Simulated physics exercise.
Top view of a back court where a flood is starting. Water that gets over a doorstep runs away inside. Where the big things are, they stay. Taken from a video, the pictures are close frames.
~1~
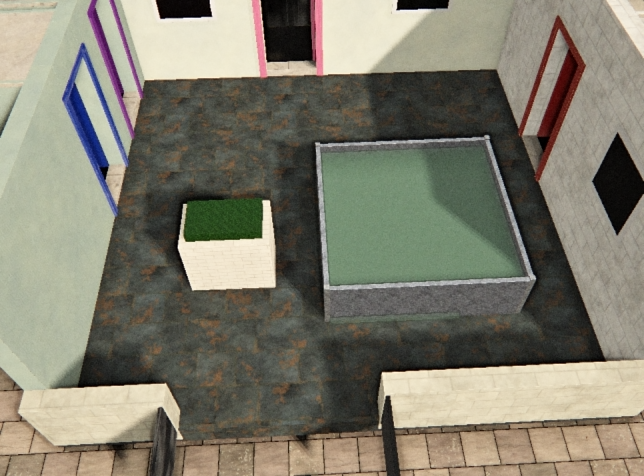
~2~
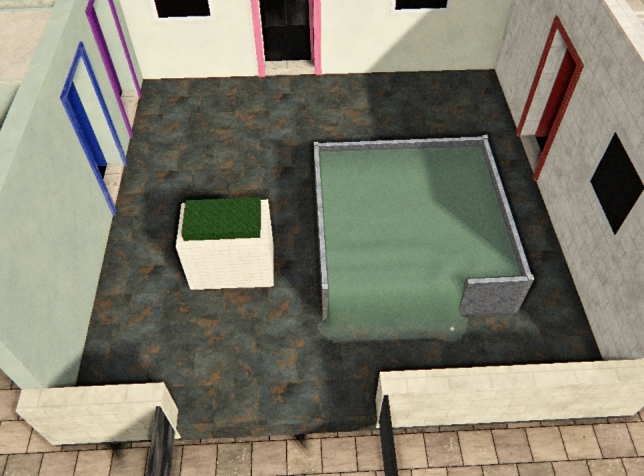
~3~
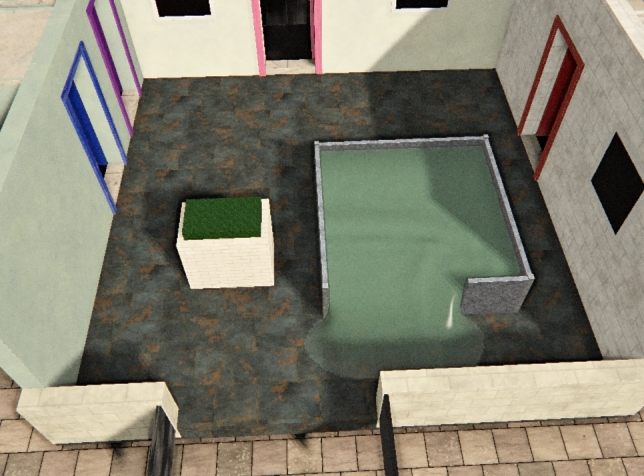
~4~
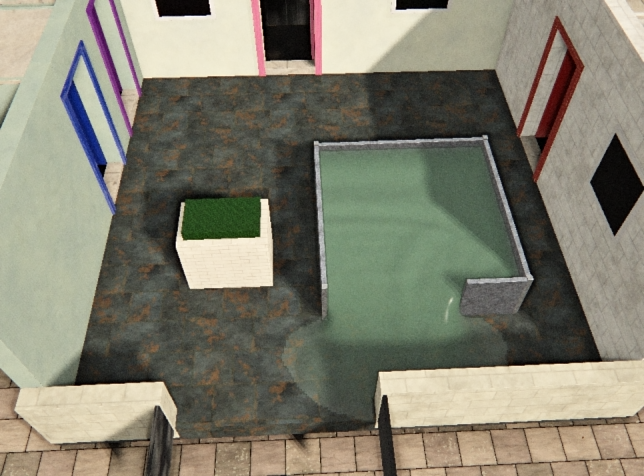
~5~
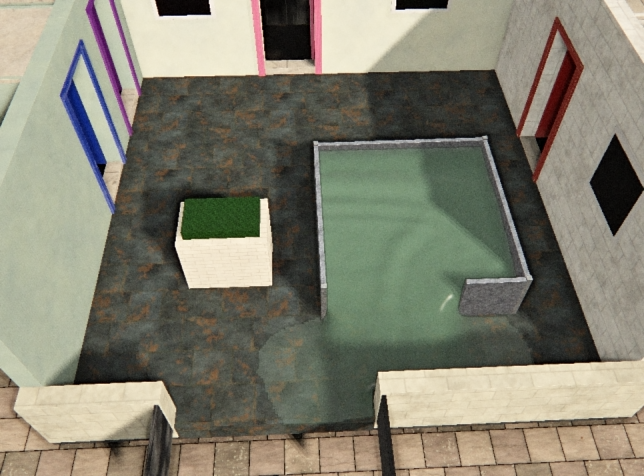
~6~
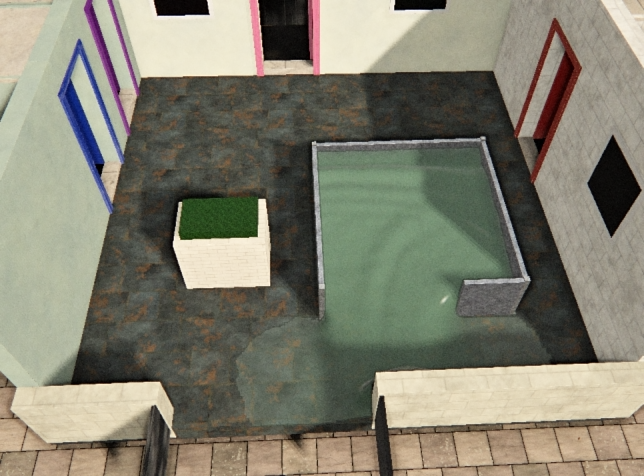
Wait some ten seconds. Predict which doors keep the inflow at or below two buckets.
My prediction: The blue door will most likely not exceed two buckets; the red door will most likely exceed two buckets; the pink door will most likely not exceed two buckets; the purple door will most likely not exceed two buckets.
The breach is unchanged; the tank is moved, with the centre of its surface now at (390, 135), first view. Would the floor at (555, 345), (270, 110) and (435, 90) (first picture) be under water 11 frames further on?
Log: Flood; no flood; no flood.
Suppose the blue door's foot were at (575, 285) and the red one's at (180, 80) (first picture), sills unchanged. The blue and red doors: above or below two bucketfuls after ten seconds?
Short version: The blue door tops the limit and the red door stays within the limit.
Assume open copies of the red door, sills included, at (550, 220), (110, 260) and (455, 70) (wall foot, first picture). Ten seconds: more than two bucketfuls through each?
Result, in listed order - beats the mark, misses the mark, beats the mark.
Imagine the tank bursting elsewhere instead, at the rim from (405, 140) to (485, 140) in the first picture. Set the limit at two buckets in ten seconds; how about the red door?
As I read it, the red door overshoots.
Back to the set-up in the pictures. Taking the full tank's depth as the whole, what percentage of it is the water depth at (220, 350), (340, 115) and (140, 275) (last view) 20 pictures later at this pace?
About 4 per cent, then 0 per cent, then 2 per cent.
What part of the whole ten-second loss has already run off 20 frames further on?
My reading is near 60 per cent.
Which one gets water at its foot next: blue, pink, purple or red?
Clearly the red door.
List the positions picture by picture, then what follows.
Still water in the water tank at (414, 210), in the first picture.
The front is at (326, 333), out from the gap at (394, 303), in the second picture.
Water pours out at (394, 305) and has run to (313, 346), in the third picture.
Water pours out at (393, 306) and has run to a hidden place, in the fourth picture.
Water pours out at (392, 307) and has run to a hidden place, in the fifth picture.
Water pours out at (390, 307) and has run to a hidden place, in the sixth picture.
A moment on, water covers 15 % of the floor; the blue door not reached, the red door not reached, the pink door not reached, the purple door not reached.
Next, water covers 20 % of the floor; the blue door not reached, the red door not reached, the pink door not reached, the purple door not reached.
Then, water covers 40 % of the floor; the blue door not reached, the red door wet at the sill, nothing in, the pink door not reached, the purple door not reached.
Later, water covers 70 % of the floor; the blue door wet at the sill, nothing in, the red door over two buckets in, the pink door wet at the sill, nothing in, the purple door not reached.
In the end, water covers 95 % of the floor; the blue door wet at the sill, nothing in, the red door over two buckets in, the pink door wet at the sill, nothing in, the purple door wet at the sill, nothing in.
